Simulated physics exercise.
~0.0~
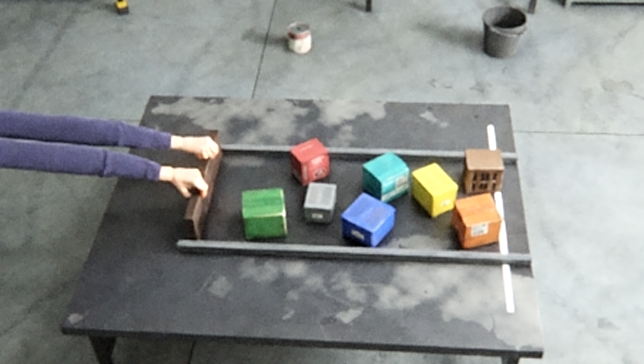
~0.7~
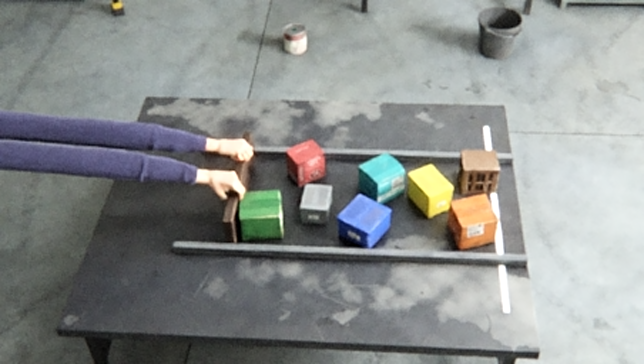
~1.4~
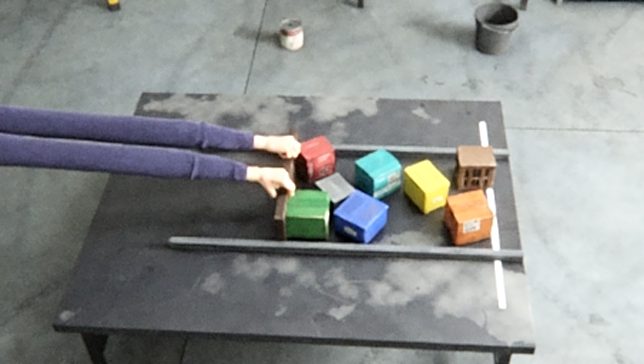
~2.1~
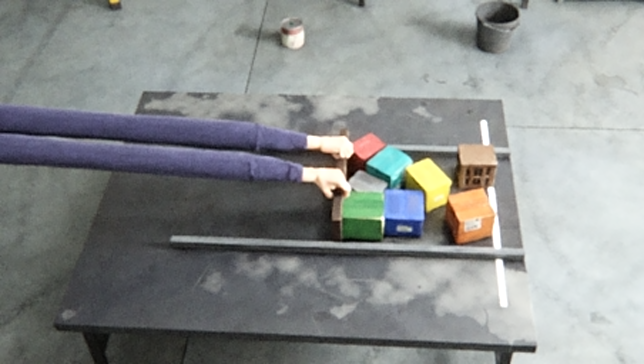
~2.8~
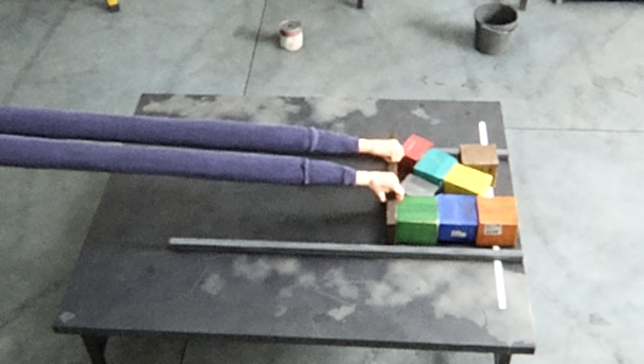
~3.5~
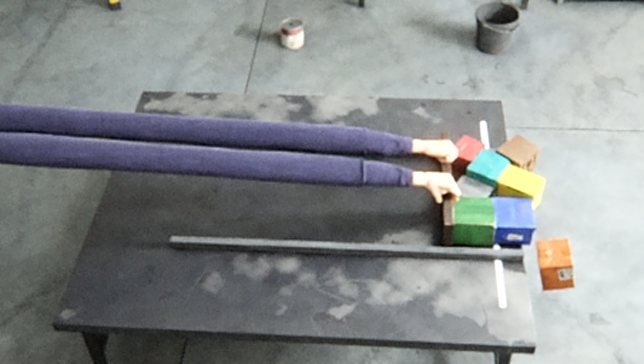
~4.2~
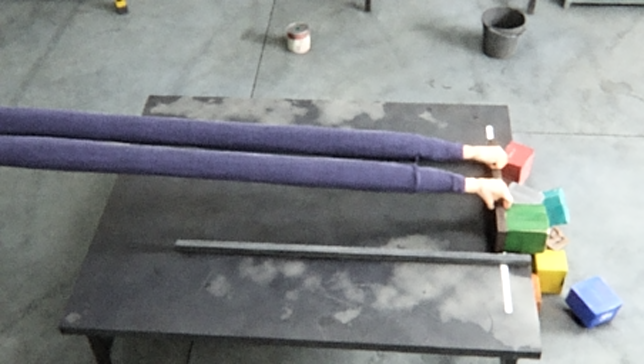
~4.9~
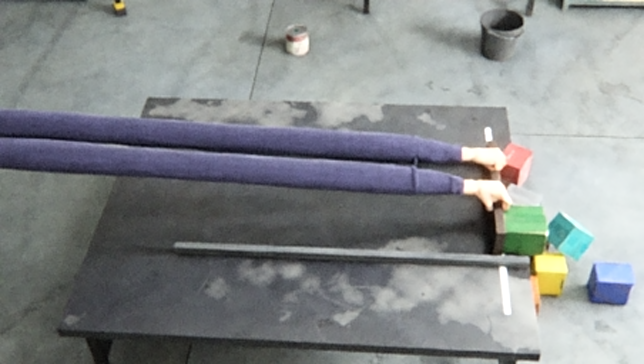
On a dark tabletop in a concrete-floored room, two purple-sleeved arms pushed a plank rightward, bunching up colourful blocks and shoving them to the far edge, where the blue, turquoise, yellow, orange and brown ones fell off while red, green and grey stayed.
